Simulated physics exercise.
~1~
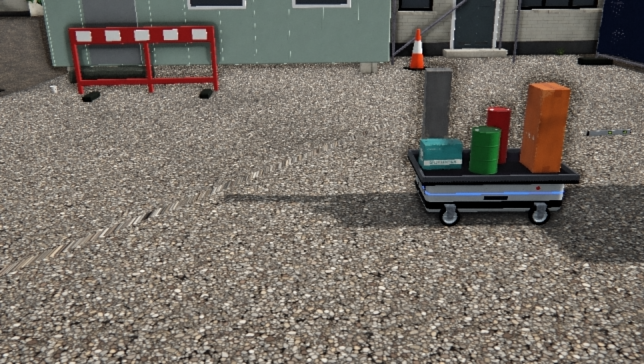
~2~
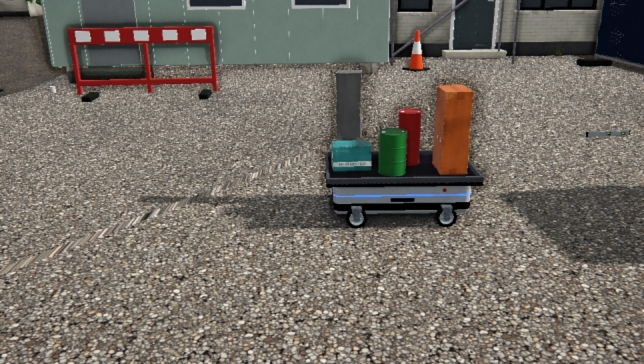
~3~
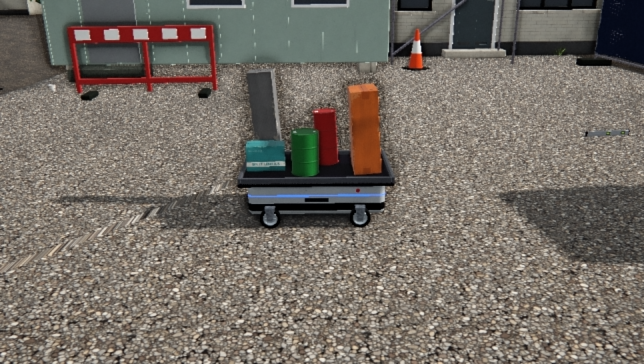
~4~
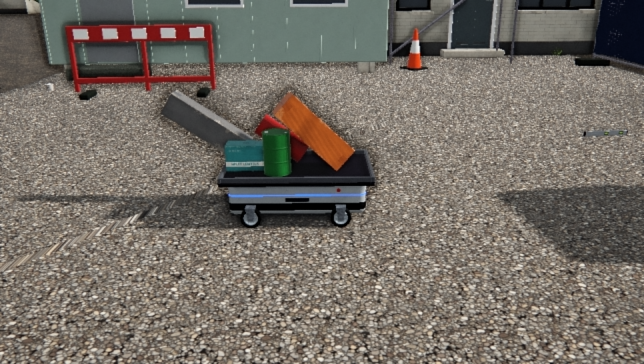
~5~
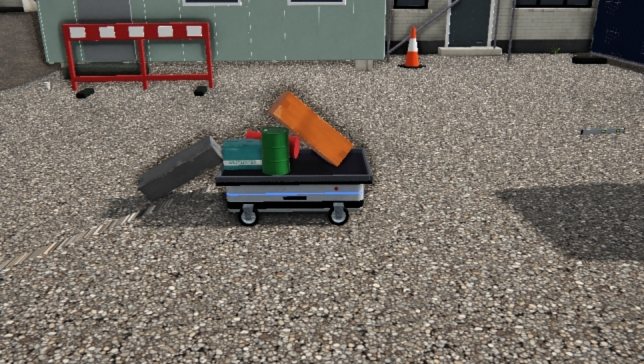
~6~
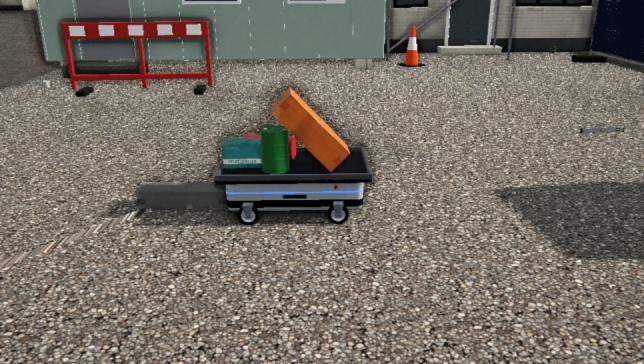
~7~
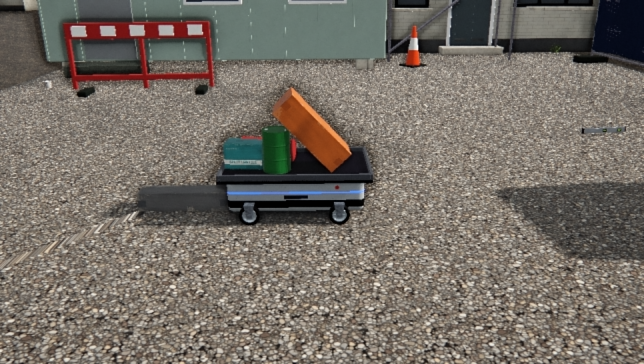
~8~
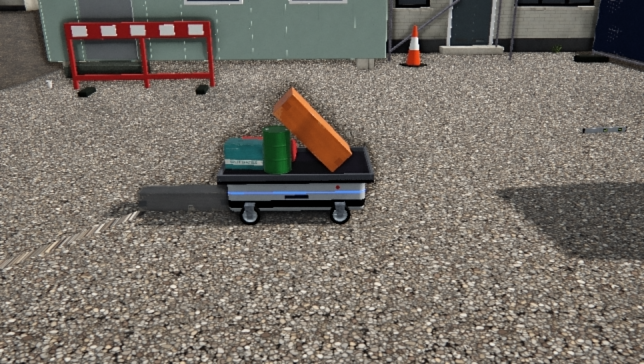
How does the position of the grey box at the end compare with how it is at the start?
At the start the grey box stands upright on the cart. By the end it is lying on its side on the ground, off the left end of the cart.
